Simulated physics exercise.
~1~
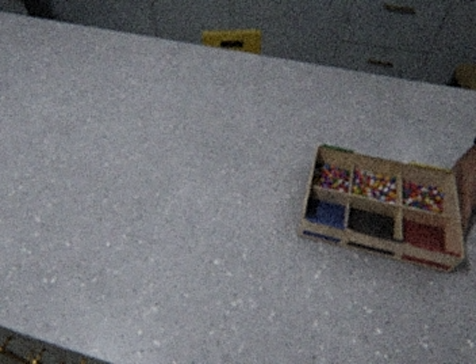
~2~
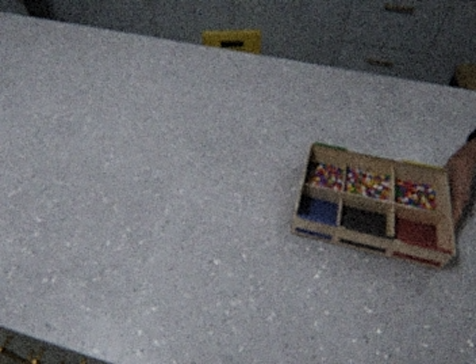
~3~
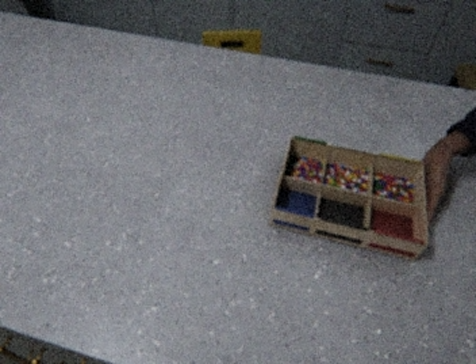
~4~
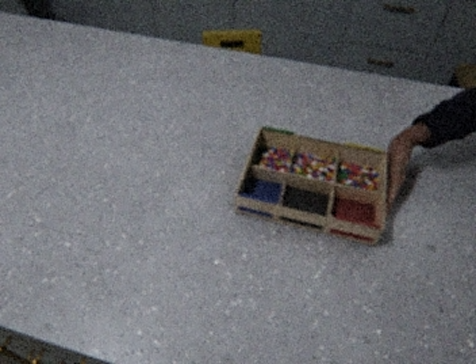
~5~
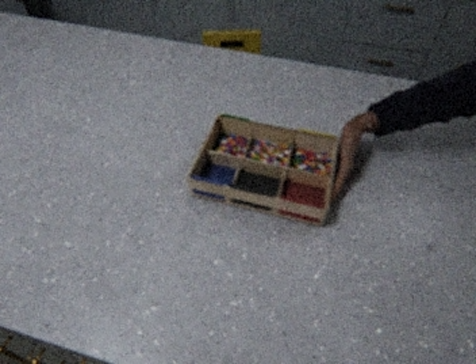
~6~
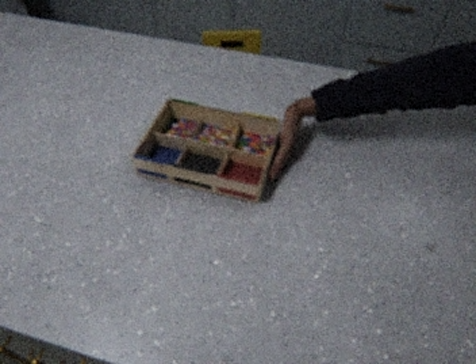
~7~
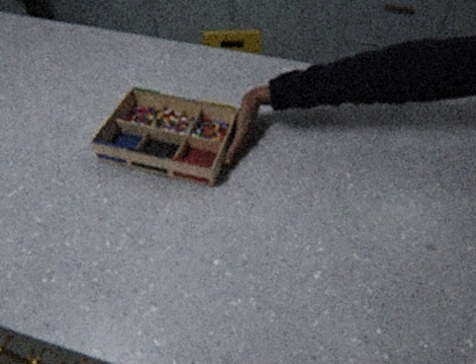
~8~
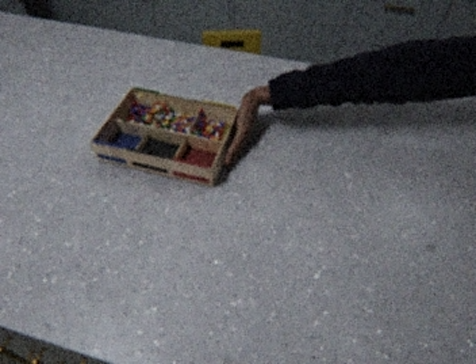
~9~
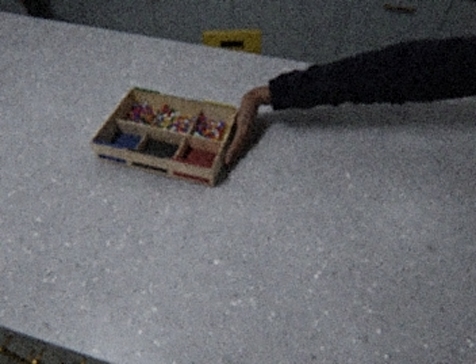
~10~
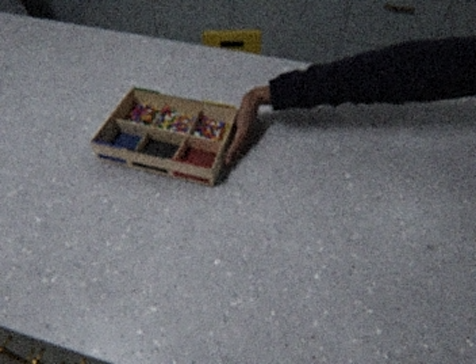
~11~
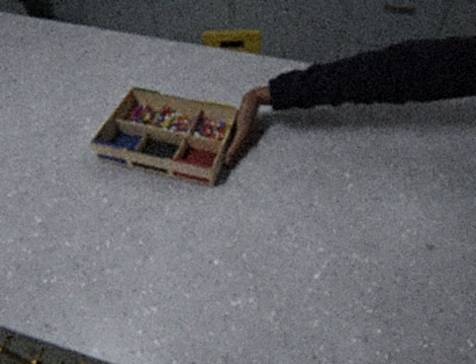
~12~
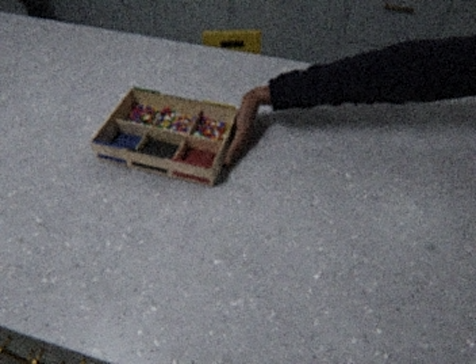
A shallow wooden tray with six compartments sits toward the right of a pale, speckled grey countertop, seen from above at an angle in dim light, with grey drawers and a yellow object beyond the far edge. Small multicoloured beads lie in the back compartments, while the front ones look blue, dark and red. A hand at the tray's right side, followed by a dark-sleeved arm, pushes it left and slightly away across the counter. The tray then stops left of centre. The hand stays against its side, and the beads remain in the back compartments as everything rests still.
